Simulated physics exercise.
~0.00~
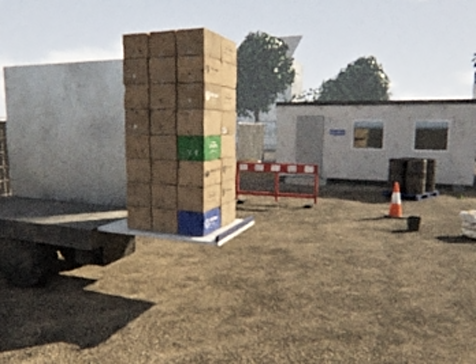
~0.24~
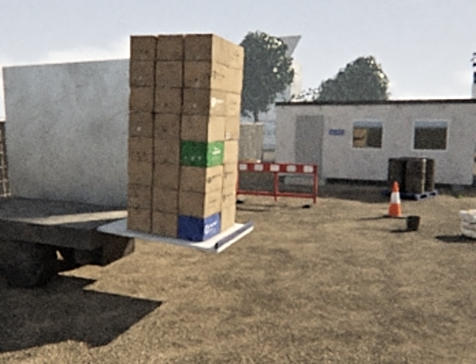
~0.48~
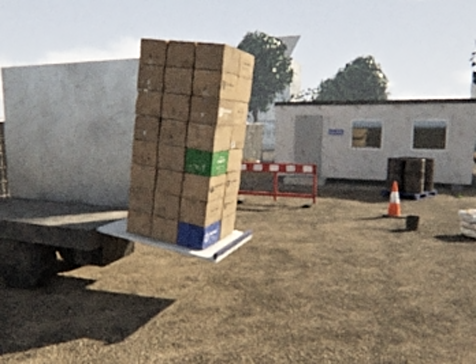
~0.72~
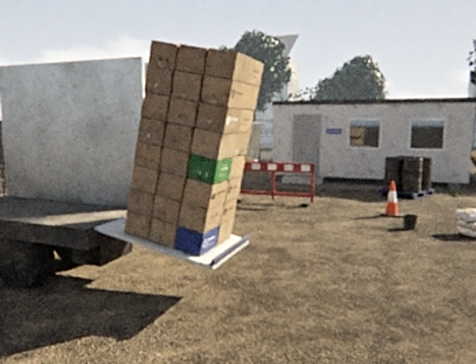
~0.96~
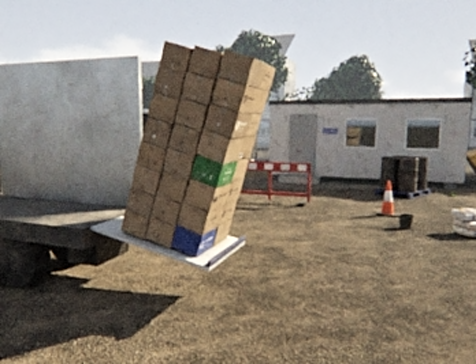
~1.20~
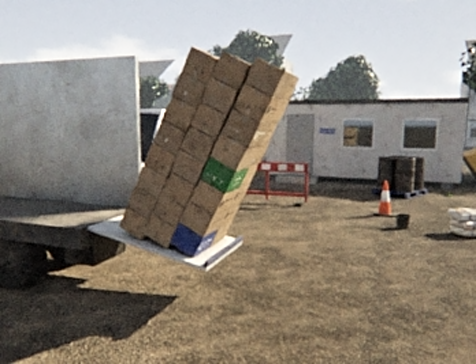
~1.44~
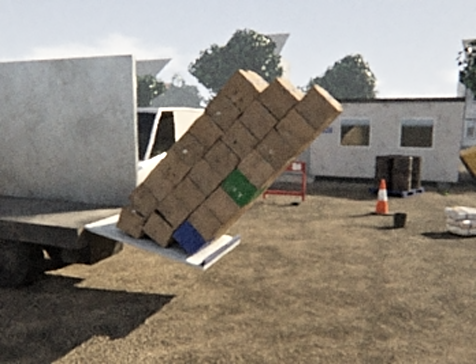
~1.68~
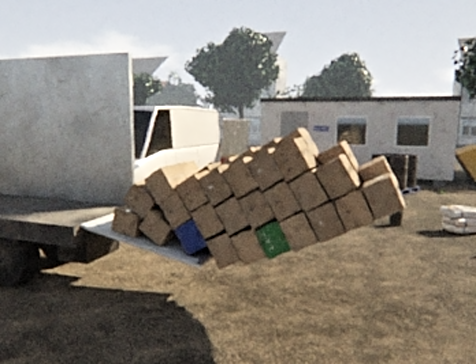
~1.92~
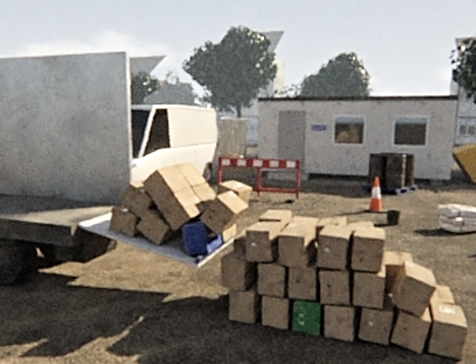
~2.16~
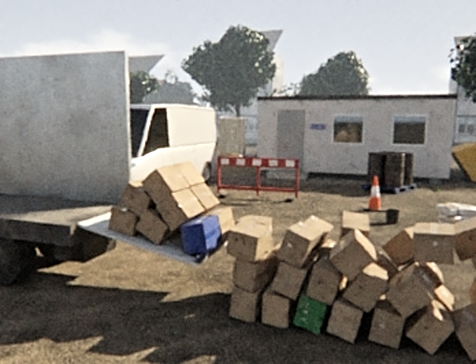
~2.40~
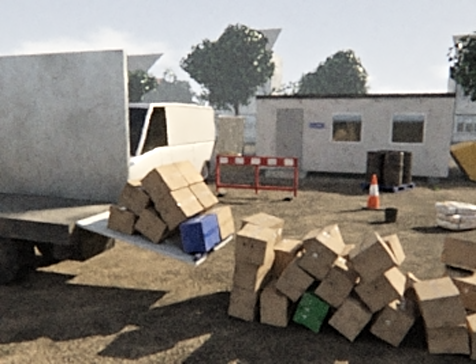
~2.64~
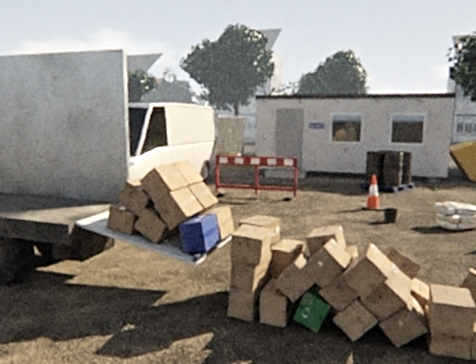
A tall stack of brown cartons, with one green and one blue near its right edge, stands on the tail lift of a flatbed lorry at left, seen from across a sunlit dirt yard. Behind are a barrier, a traffic cone and a pale cabin. The platform tilts down to the right, and the stack leans with it. The lean steepens until the cartons slide apart and topple rightward in a long slanting mass. Most tumble onto the ground, the green one among them, and settle in a jumbled heap. A small pile, including the blue carton, stays on the sloping platform.
